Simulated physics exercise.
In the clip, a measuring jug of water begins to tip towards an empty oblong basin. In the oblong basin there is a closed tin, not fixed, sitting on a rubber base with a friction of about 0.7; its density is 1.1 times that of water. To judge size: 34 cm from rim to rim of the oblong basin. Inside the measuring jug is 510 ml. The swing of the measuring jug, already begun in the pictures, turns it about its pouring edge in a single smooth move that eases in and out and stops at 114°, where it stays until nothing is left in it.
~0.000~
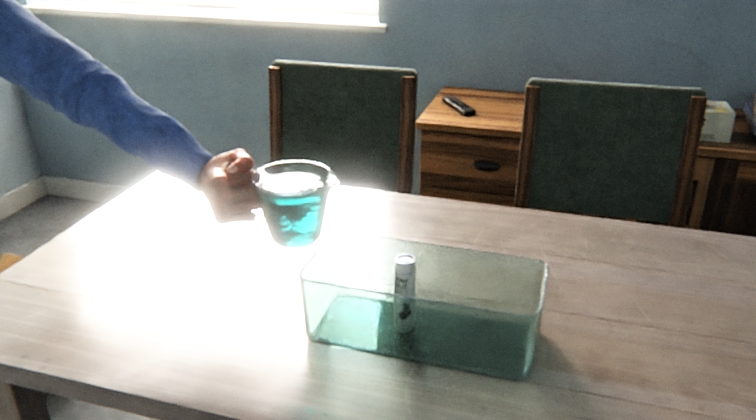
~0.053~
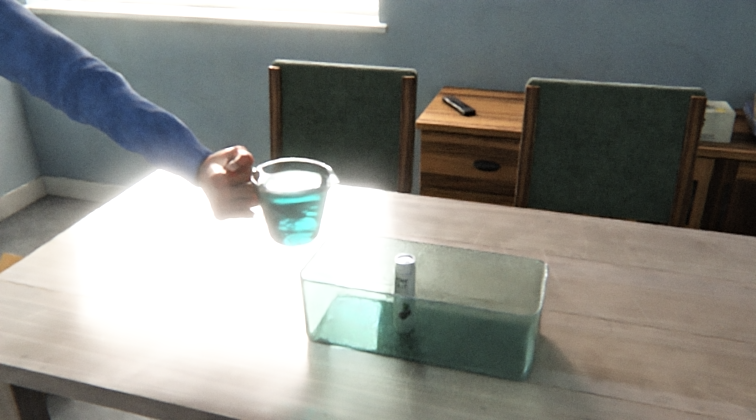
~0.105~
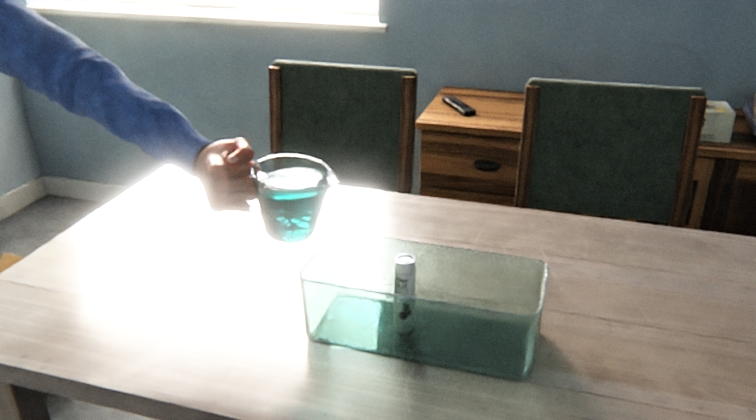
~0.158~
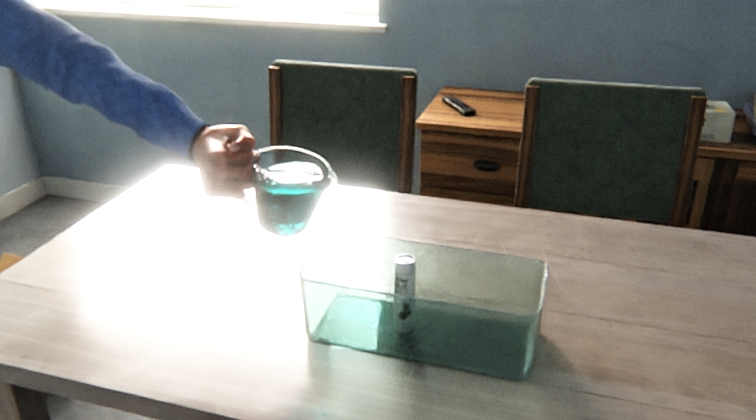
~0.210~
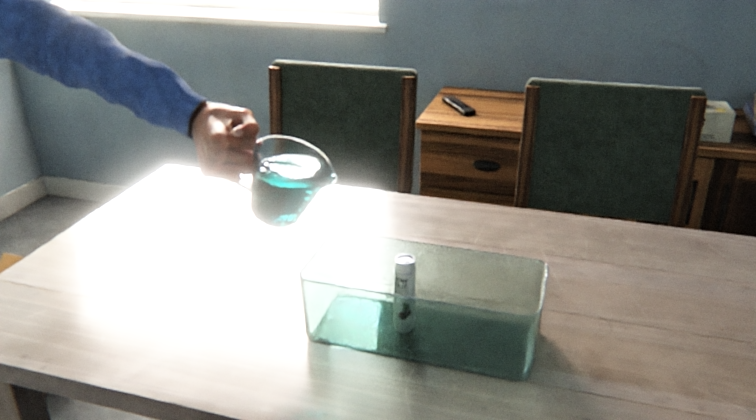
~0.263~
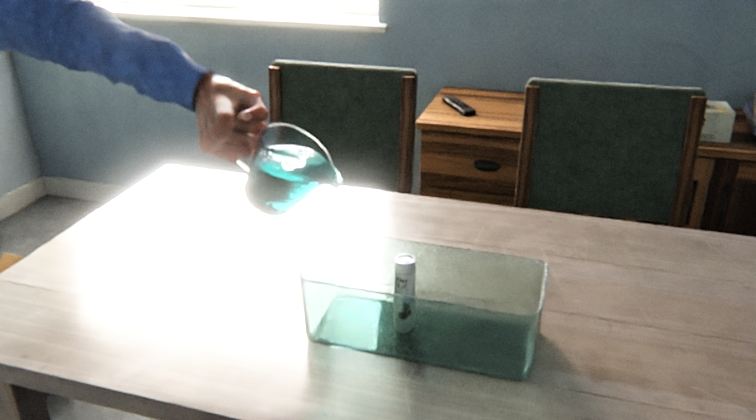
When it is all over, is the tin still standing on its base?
It is tipped.
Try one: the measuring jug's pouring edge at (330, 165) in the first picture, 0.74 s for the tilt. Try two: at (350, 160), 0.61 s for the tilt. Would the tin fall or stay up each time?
Trial 1 - tin tips; trial 2 - tin stays standing.
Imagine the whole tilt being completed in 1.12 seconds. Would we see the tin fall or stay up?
Tips over.
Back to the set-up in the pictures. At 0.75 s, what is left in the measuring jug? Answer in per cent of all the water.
1 per cent or thereabouts.
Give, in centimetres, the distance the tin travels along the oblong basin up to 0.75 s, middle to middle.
About 5 cm.
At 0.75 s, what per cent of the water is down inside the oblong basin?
Value: Approx. 84 %.
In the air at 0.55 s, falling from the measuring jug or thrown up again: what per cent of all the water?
Around 44 percent.
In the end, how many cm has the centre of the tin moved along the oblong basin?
Roughly 8.5 cm.
By 0.55 s the tilt is 100° and 43 per cent is still to pour; the tin stands where it began.
By 0.75 s the tilt is 114° and 1 per cent is still to pour; the tin leans 52°.
By 0.97 s the tilt is 114° and 0 per cent is still to pour; the tin lies on its side.
By 1.21 s the tilt is 114° and 0 per cent is still to pour; the tin lies on its side.
At rest the tin lies on its side.
